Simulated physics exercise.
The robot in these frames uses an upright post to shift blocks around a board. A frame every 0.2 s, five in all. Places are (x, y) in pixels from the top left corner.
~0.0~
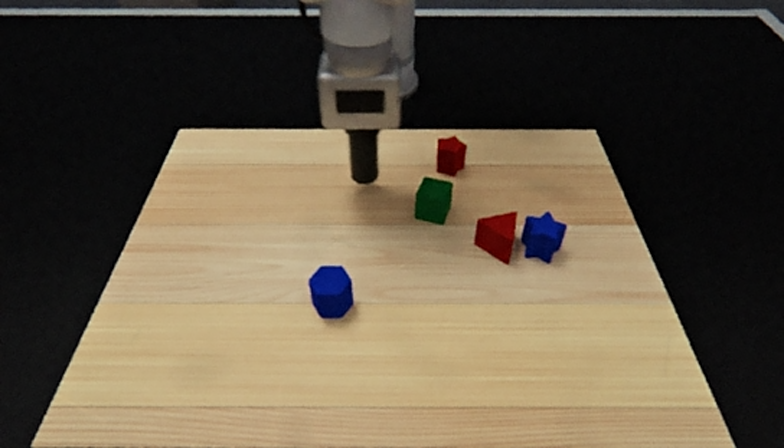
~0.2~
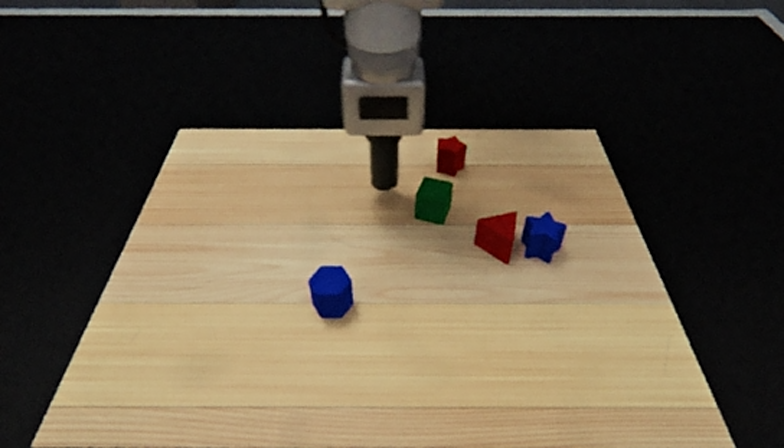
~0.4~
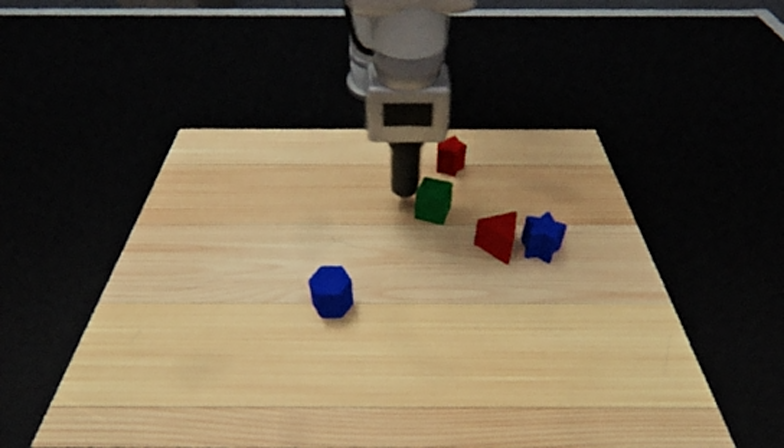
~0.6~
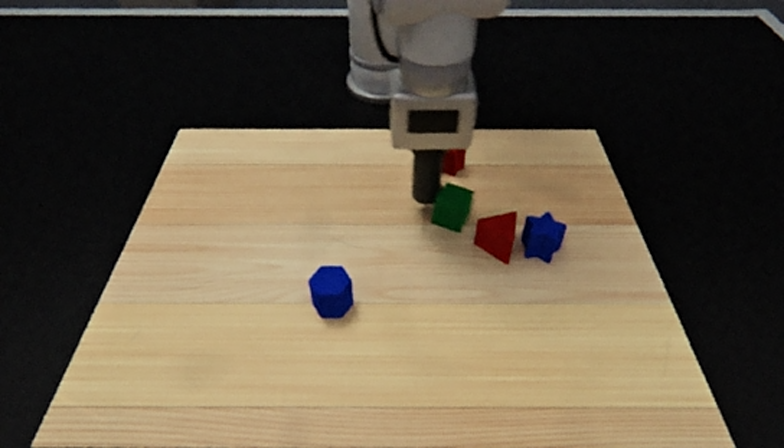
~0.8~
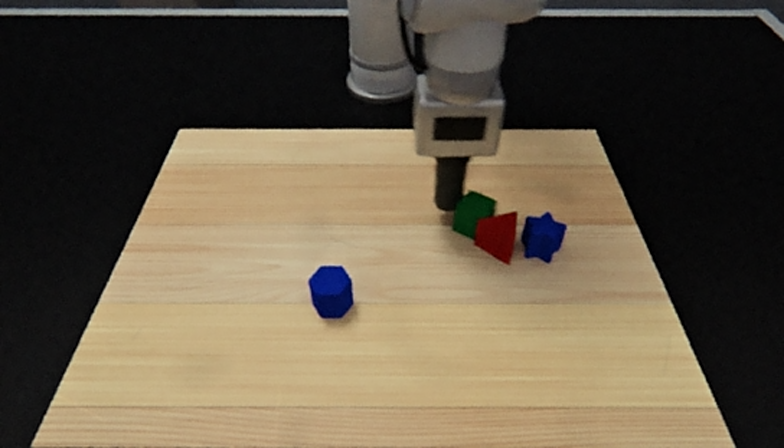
Robot arm moving right across a wooden board, its dark post pushing a green block up to a red triangular block.
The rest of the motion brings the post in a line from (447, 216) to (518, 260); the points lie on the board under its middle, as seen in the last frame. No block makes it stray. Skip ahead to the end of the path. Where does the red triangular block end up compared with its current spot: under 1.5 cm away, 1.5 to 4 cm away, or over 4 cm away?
My answer is that it shifts over 4 cm.
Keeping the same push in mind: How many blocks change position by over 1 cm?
When the path ends, I think you'll find three or more blocks out of place by more than 1 cm.
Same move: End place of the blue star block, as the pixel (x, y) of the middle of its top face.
It should be at (567, 231) by then.
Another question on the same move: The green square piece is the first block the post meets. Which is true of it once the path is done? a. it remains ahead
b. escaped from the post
The answer is a.
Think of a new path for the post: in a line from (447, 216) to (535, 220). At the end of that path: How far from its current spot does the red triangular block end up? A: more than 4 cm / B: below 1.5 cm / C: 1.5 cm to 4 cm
The answer is C.
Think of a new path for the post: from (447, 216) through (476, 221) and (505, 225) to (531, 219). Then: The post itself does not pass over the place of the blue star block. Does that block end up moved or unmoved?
It shifts.
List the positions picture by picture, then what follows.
In the first picture, post's lower end (365, 176); red star block (451, 144); green square piece (435, 188); red triangular block (502, 223); blue star block (546, 225).
In the second picture, post (385, 182); blocks still.
In the third picture, post (405, 189); blocks still.
In the fourth picture, post (426, 195); green square piece (454, 195).
In the fifth picture, post (448, 202); red star block hidden; green square piece (477, 203); red triangular block (503, 224); blue star block (546, 225).
What follows on the original path. One third of the way, post (472, 216); green square piece (501, 220), turned 15° clockwise; red triangular block (522, 238), turned 20° anticlockwise.
Two thirds of the way, post (497, 231); green square piece (527, 236), turned 15° clockwise; red triangular block (549, 256), turned 20° anticlockwise; blue star block (561, 230), turned 35° anticlockwise.
At the end, post (521, 247); red star block still; green square piece (553, 253), turned 15° clockwise; red triangular block (578, 273), turned 25° anticlockwise; blue star block (567, 231), turned 50° anticlockwise.
